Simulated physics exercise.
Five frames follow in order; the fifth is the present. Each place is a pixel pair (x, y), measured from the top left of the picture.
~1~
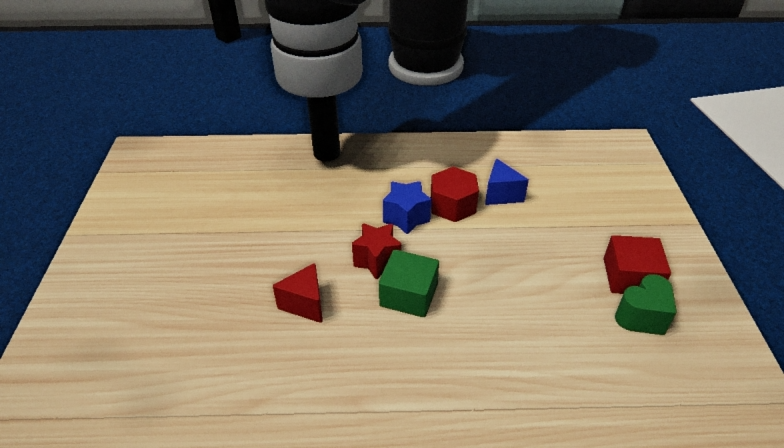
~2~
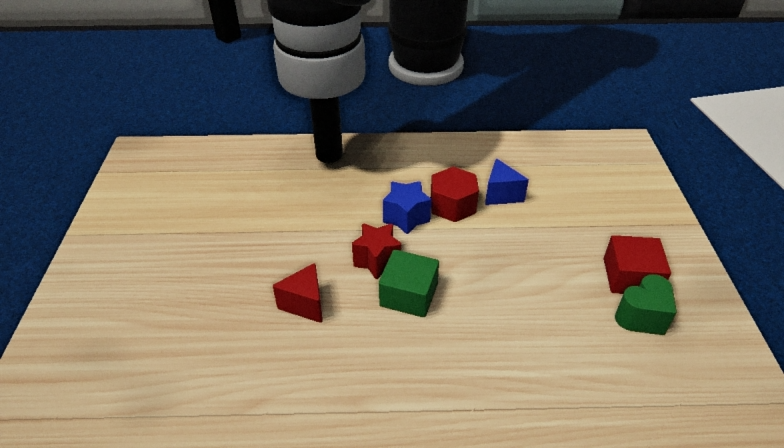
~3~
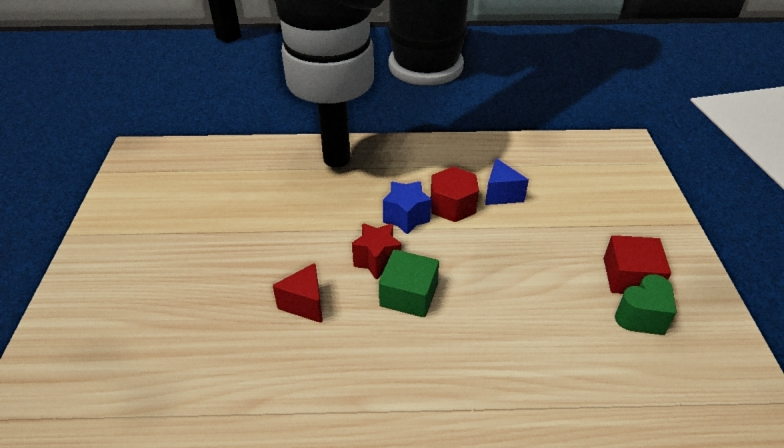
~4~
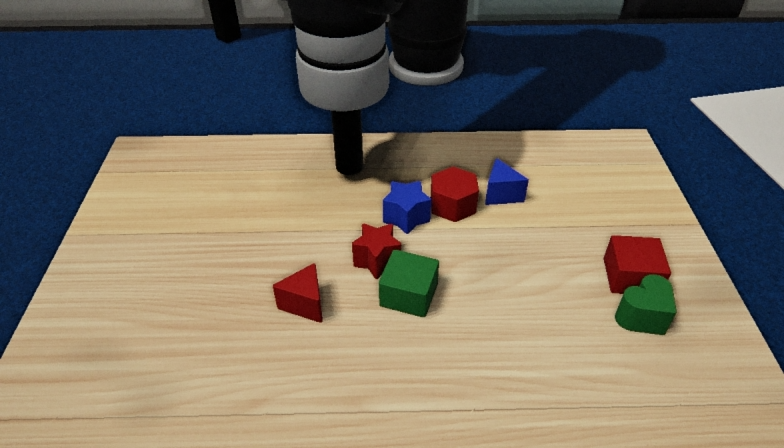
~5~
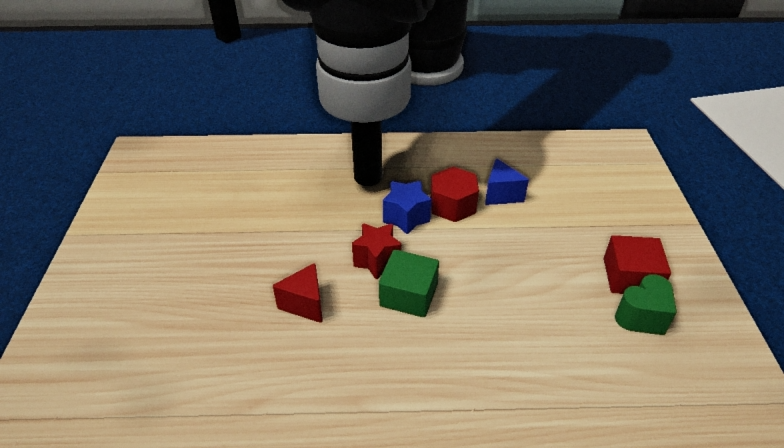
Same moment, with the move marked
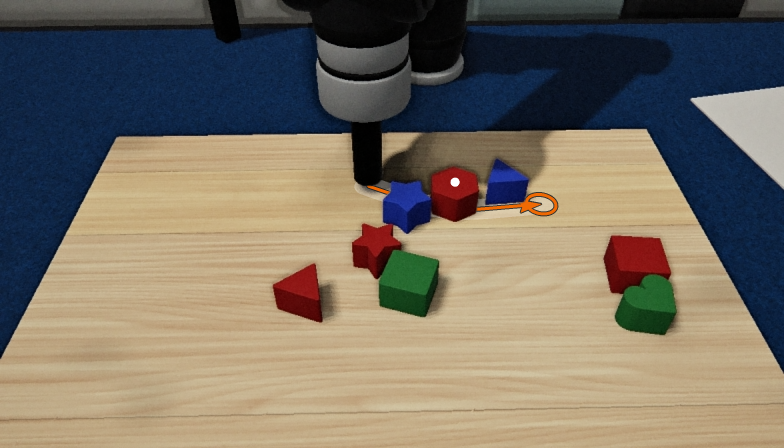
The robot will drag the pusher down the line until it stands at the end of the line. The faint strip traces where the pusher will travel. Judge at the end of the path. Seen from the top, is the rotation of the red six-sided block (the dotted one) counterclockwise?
No - that is not the case.
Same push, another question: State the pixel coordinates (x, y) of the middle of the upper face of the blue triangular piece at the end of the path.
If I read the scene right, the answer is (544, 164).
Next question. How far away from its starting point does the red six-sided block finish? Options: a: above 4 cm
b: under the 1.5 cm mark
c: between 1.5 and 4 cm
a: Above 4 cm.
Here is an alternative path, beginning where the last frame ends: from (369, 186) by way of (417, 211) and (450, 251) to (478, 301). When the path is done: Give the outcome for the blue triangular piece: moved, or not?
It keeps its position.
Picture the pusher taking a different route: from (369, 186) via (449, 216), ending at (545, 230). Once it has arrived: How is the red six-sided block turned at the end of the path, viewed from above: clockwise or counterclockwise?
From overhead, the rotation is counterclockwise.
The drawn path runs from (369, 186) over (422, 204) and (482, 209) to (541, 204); the dot is on the red six-sided block.
The first path, step by step. One third of the way, pusher at (423, 195); blue star block at (412, 201), turned 20° clockwise; red six-sided block at (461, 183).
Two thirds of the way, pusher at (483, 200); blue star block at (414, 202), turned 30° clockwise; red six-sided block at (524, 191); blue triangular piece at (535, 169), turned 75° anticlockwise.
At the end, pusher at (543, 195); red star block not moved; blue star block at (414, 202), turned 30° clockwise; red six-sided block at (580, 198), turned 50° clockwise; blue triangular piece at (544, 164), turned 95° anticlockwise.
